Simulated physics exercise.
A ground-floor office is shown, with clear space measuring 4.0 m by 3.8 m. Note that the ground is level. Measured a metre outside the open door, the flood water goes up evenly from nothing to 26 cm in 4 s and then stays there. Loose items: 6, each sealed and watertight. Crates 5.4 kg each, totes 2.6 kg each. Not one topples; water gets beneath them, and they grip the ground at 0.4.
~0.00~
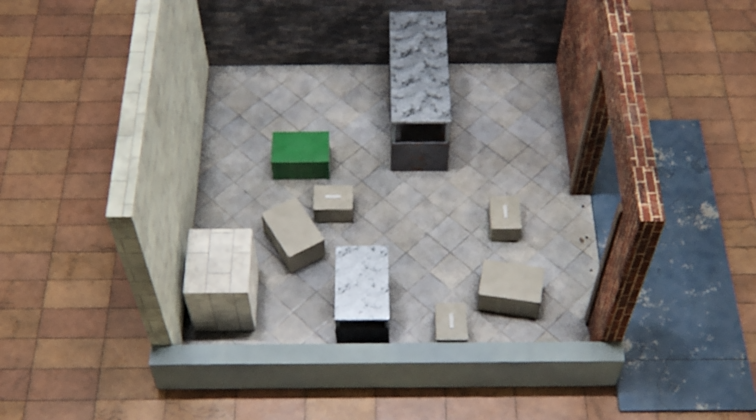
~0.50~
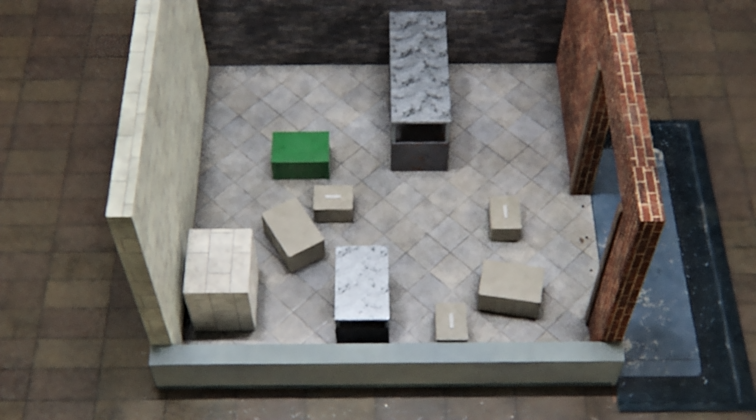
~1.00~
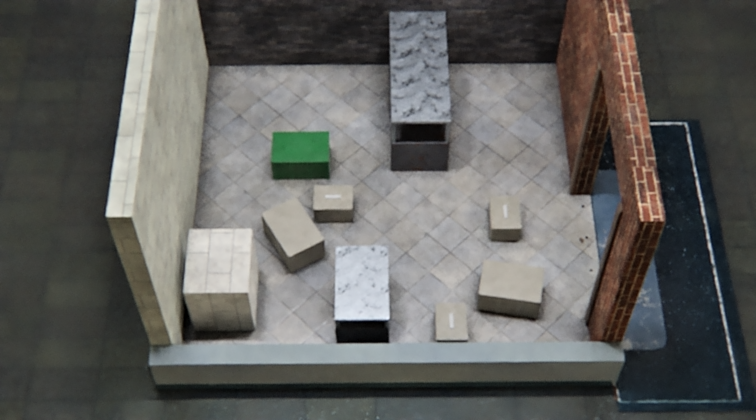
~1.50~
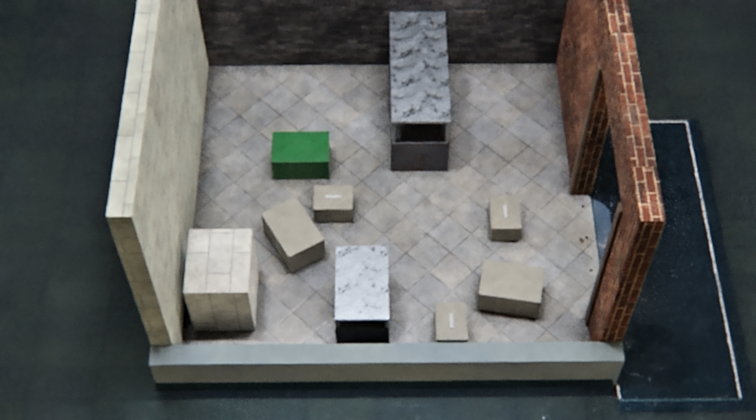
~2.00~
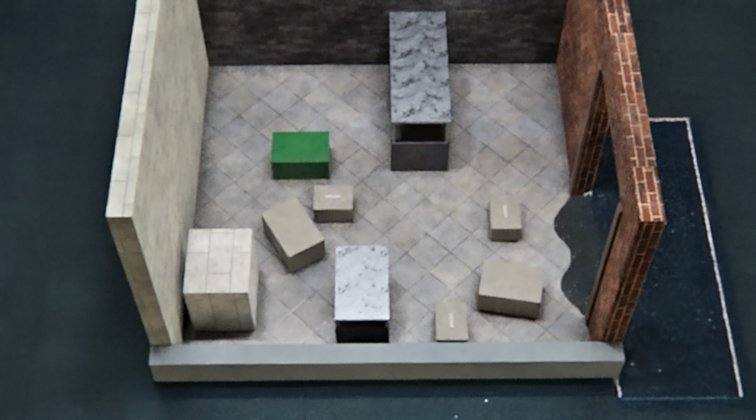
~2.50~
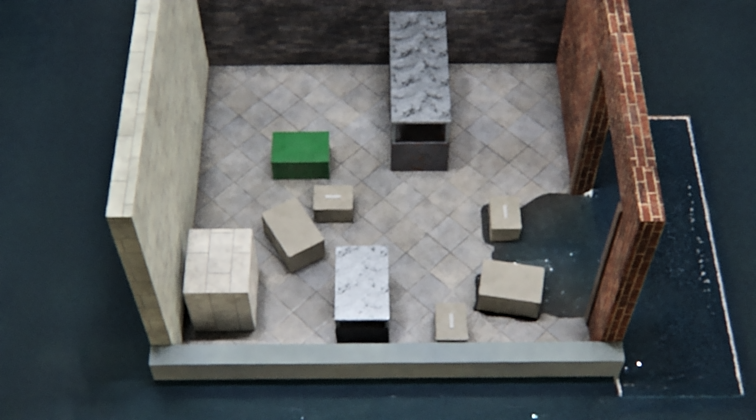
Dark water spreading over the ground outside a walled room, then creeping through the right-hand doorway around two boxes, the green crate staying still.
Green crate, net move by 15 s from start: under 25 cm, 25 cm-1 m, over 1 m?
Displacement: Moderate.
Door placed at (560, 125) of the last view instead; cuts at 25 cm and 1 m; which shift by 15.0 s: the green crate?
With that change, the green crate edges a short distance.
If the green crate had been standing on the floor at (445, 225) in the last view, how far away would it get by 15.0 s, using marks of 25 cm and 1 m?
What happens is it gets pushed a long way.
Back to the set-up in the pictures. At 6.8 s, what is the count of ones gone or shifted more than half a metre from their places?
The number comes to 4.
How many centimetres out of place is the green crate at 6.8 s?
Some 140 cm from the start.
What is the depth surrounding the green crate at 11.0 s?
About 16 cm.
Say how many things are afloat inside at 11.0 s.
My tally comes to 6.
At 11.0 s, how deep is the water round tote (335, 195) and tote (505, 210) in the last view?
Some 11 cm at the first, some 19 cm at the second.
After 3.5 s the green crate is near (300, 147), 0.0 m from its start, aground; 0 afloat.
After 6.8 s the green crate is near (240, 55), 1.4 m from its start, afloat; 6 afloat.
After 11.0 s the green crate is near (320, 151), 0.3 m from its start, afloat; 6 afloat.
After 15.0 s the green crate is near (342, 132), 0.4 m from its start, afloat; 6 afloat.
